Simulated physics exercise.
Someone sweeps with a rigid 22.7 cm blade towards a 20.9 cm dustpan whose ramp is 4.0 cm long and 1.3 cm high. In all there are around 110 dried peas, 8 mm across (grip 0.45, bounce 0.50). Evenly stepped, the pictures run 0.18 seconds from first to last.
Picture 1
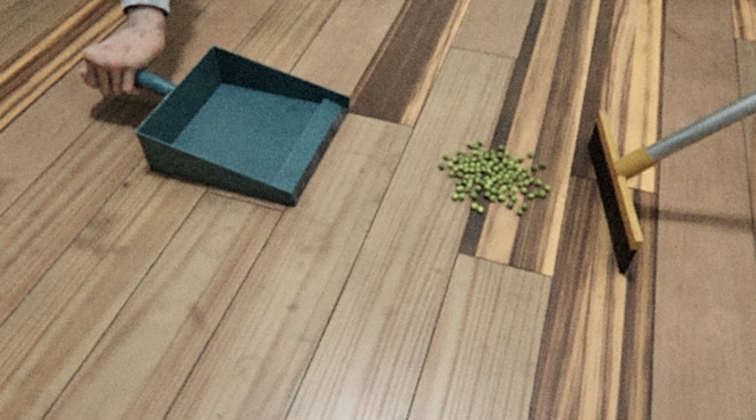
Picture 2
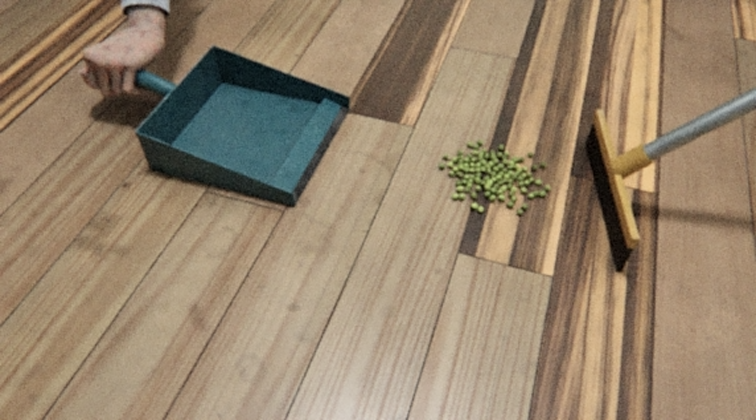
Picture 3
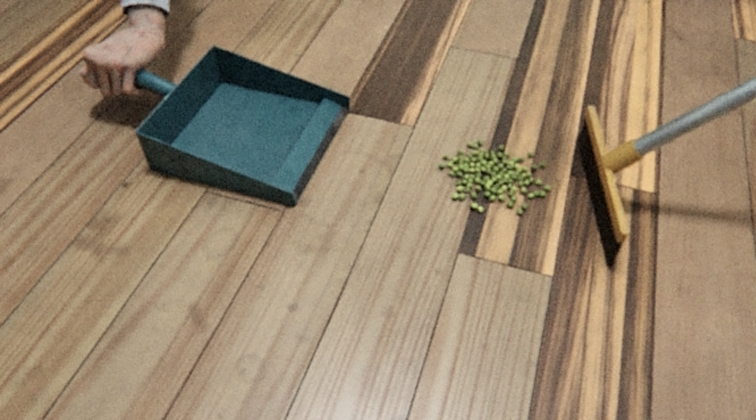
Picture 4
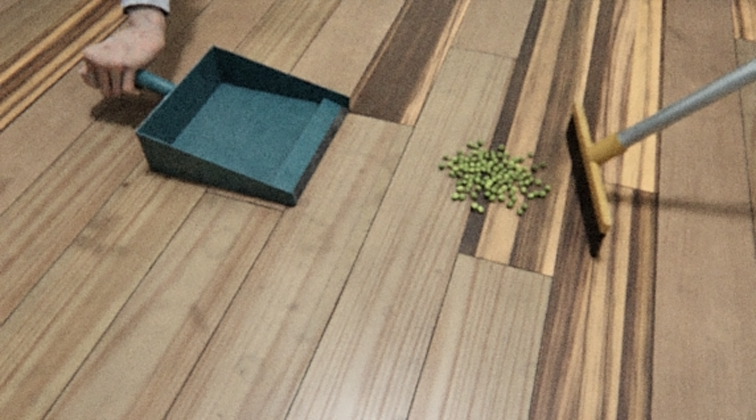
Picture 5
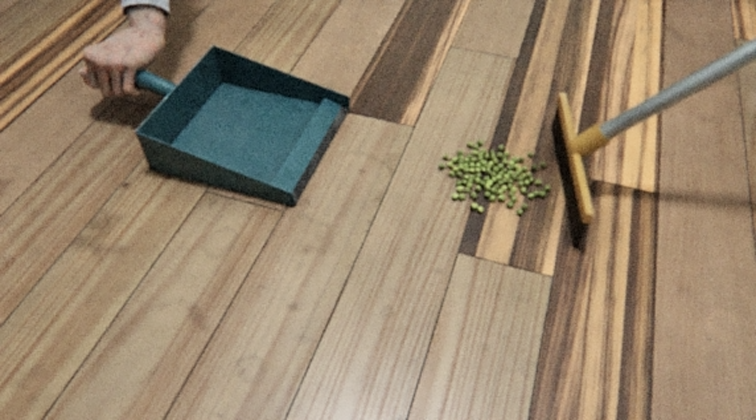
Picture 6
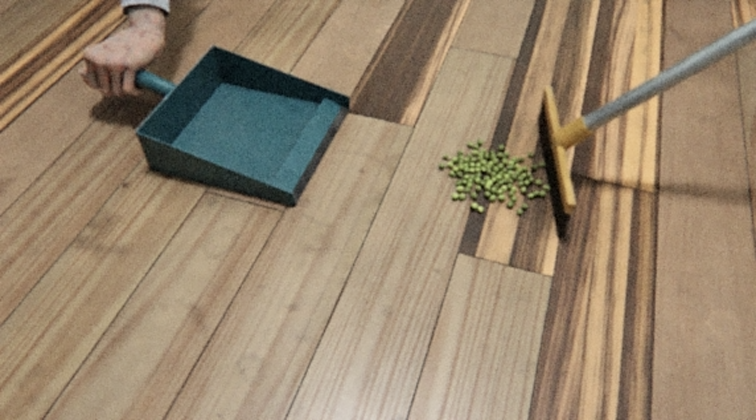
A teal dustpan, gripped at its handle by a hand at the upper left, rests on a floor of brown wooden planks with darker streaked boards, seen from above at an angle. A loose cluster of small green peas lies right of centre, with a yellowish-brown broom head on a grey pole farther right. The broom slides steadily leftward to the cluster's right edge, while peas, dustpan, hand and camera stay still.
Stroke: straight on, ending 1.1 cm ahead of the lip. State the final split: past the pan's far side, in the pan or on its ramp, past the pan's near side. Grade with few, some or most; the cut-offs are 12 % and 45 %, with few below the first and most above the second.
Far side: Some; pan: Few; near side: Few.
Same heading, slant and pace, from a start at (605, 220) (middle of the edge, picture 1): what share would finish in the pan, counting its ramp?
Roughly 5 percent, ramp included.
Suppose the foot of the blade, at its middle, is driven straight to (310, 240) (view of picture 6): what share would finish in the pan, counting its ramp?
I'd expect around 10 per cent.
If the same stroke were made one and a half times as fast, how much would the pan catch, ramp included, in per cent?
About 5 %.
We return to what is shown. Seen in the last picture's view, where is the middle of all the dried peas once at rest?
Approximately (344, 145) in the last view.
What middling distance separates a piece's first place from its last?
It comes to some 20 cm.
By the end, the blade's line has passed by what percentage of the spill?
Some 35 percent, give or take.
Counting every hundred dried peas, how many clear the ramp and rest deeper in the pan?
Something like 0 per cent of the whole.
Then, 0.22 s after the last picture, middle of the blade 18 cm from the lip; 0 % over the lip, far side 5 %, near side 0 %.
Then, 0.37 s after the last picture, middle of the blade 9 cm from the lip; 0 % over the lip, far side 15 %, near side 0 %.
Then, 0.65 s after the last picture, middle of the blade 4 cm from the lip; 5 % over the lip, far side 20 %, near side 0 %.
In the end, far side 20 %, pan 0 %, near side 0 %, in front of the lip or behind the blade 75 %.
